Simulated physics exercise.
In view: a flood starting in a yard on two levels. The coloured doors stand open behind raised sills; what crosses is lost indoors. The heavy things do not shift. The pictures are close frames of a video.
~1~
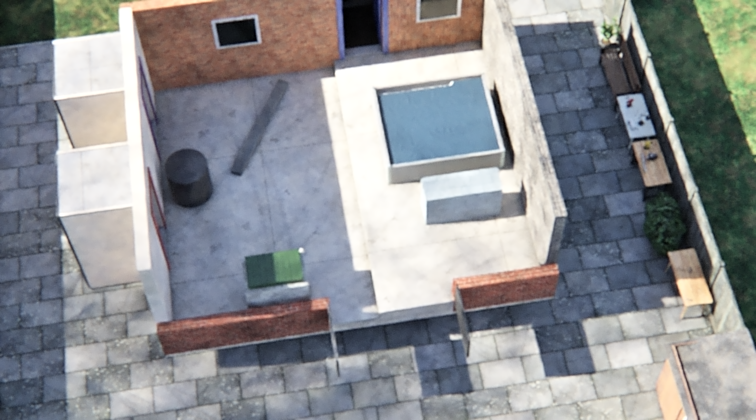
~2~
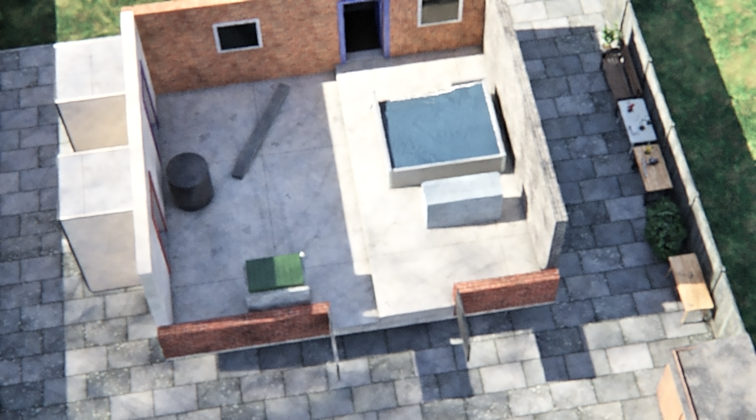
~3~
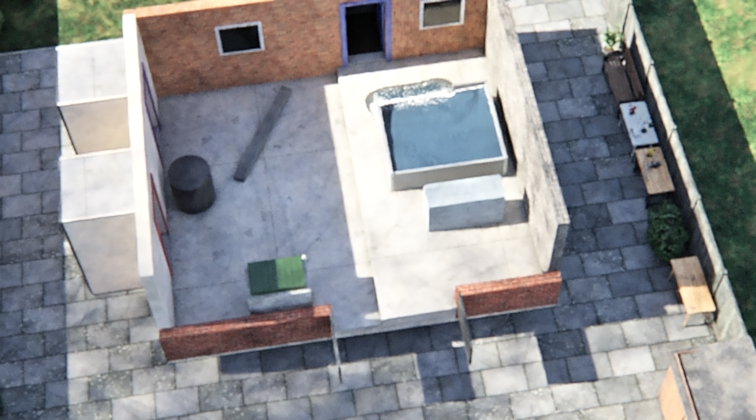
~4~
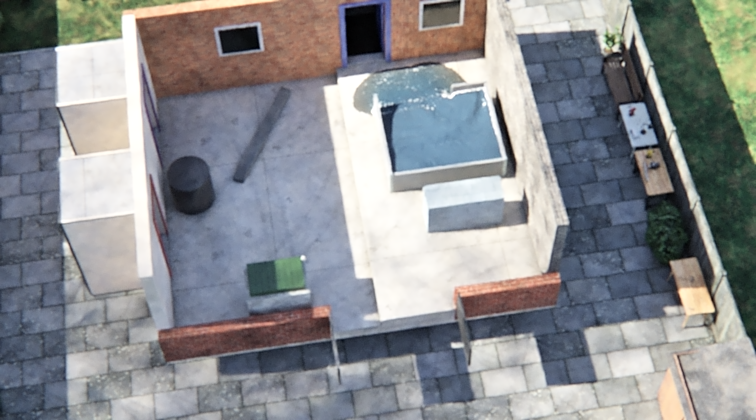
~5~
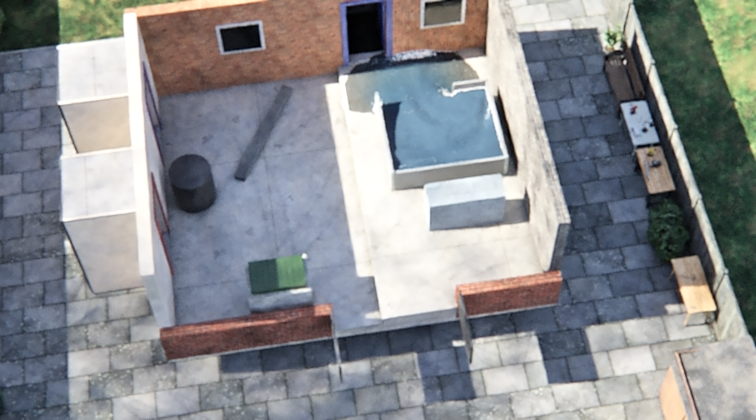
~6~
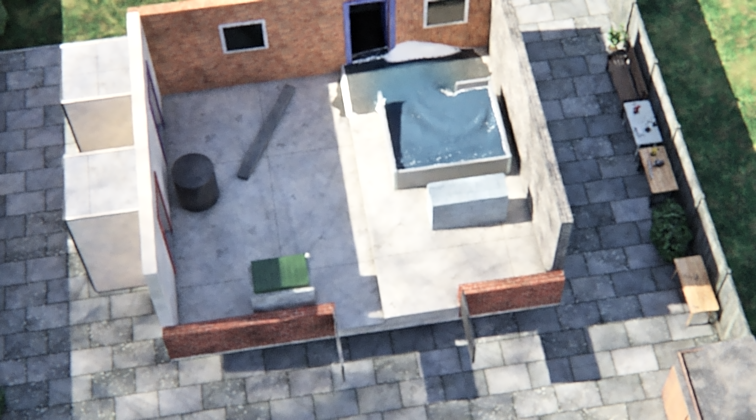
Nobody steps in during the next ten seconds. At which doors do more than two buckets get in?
In the end: The blue door floods; the red door holds within the limit; the purple door holds within the limit.
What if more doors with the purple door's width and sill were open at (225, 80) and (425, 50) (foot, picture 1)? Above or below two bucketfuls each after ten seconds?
One after the other: Is under, passes that mark.
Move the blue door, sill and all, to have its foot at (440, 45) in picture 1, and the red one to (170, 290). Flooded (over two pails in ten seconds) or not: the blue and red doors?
Then: The blue door takes more; the red door takes less.
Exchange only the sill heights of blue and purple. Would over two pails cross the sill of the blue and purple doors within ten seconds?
One by one: The blue door passes that mark; the purple door takes more.
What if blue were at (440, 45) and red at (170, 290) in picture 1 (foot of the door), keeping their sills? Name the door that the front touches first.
First comes the one in blue.
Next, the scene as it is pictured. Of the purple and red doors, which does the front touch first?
The purple-painted one.
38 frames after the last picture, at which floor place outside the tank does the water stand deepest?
At about (296, 91).
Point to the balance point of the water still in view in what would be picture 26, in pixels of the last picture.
I would point to (404, 113).
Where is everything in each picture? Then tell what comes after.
The first frame shows the water tank at (437, 121) is whole and still.
In the second frame, water pours out on the water tank's far side and has run to a hidden place.
In the third frame, the front is at (369, 100), out from the gap on the water tank's far side.
In the fourth frame, water pours out on the water tank's far side and has run to (438, 66).
In the fifth frame, water pours out on the water tank's far side and has run to (448, 52).
In the sixth frame, the front is at (471, 49), out from the gap on the water tank's far side.
A moment on, water covers 10 % of the floor; the blue door far over two buckets in, the red door not reached, the purple door not reached.
Next, water covers 20 % of the floor; the blue door far over two buckets in, the red door not reached, the purple door not reached.
Then, water covers 40 % of the floor; the blue door far over two buckets in, the red door not reached, the purple door wet at the sill, nothing in.
Later, water covers 70 % of the floor; the blue door far over two buckets in, the red door wet at the sill, nothing in, the purple door wet at the sill, nothing in.
In the end, water covers 85 % of the floor; the blue door far over two buckets in, the red door wet at the sill, nothing in, the purple door wet at the sill, nothing in.
